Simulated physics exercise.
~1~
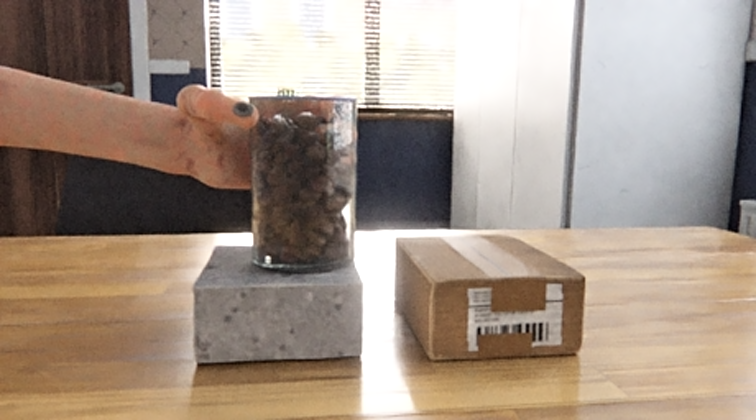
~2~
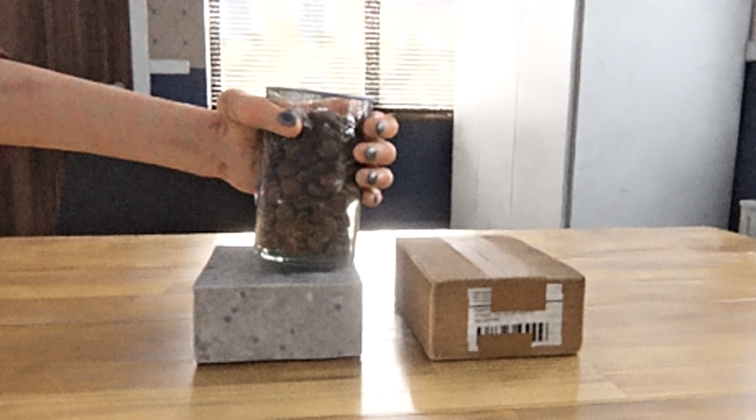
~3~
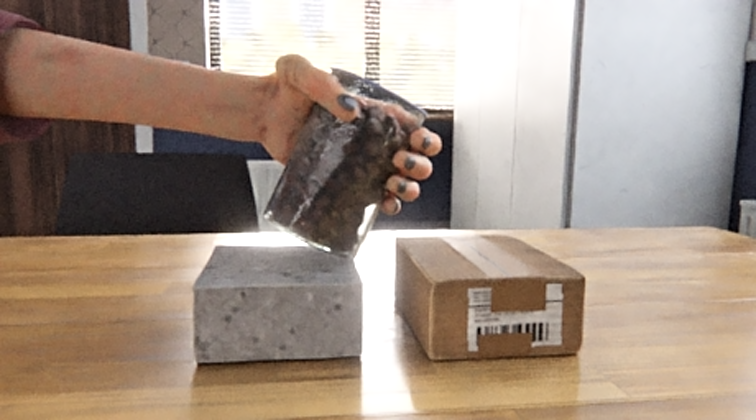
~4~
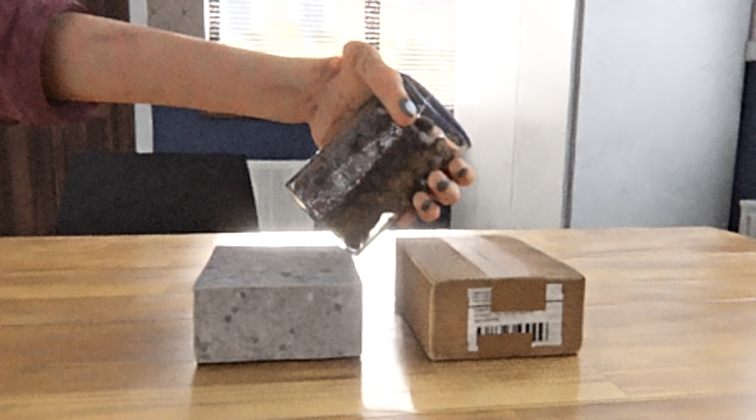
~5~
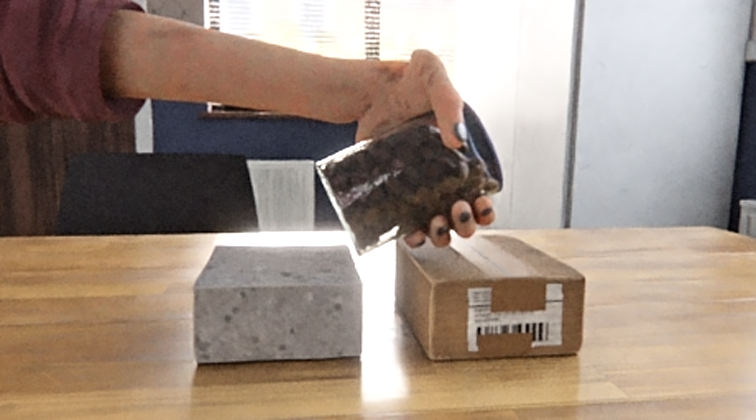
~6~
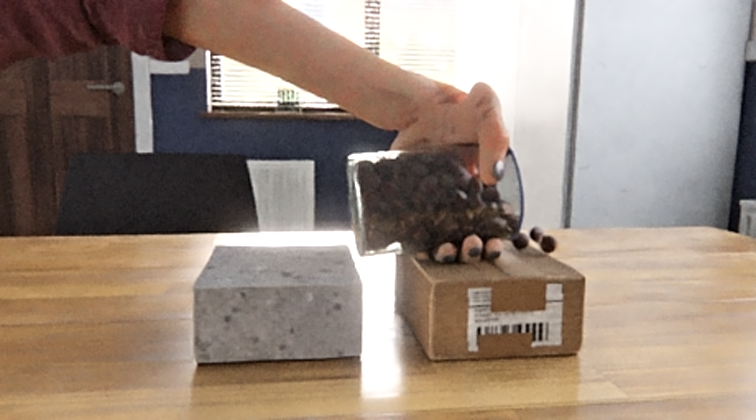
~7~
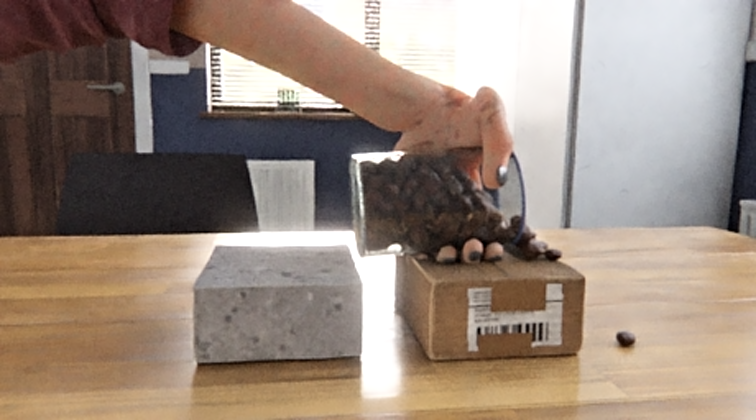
To begin with, a hand with dark-painted nails holds a clear glass filled with small dark brown pieces upright on a grey speckled block, beside a cardboard box on a wooden table. The hand grips the glass, lifts it slightly and starts leaning it to the right. It carries the glass over toward the box, tilting it further while everything stays inside. The glass then comes down nearly flat, its rim end over the box, and a few pieces tumble out onto the cardboard. More spill out, and one lies on the table to the right, while most remain inside.
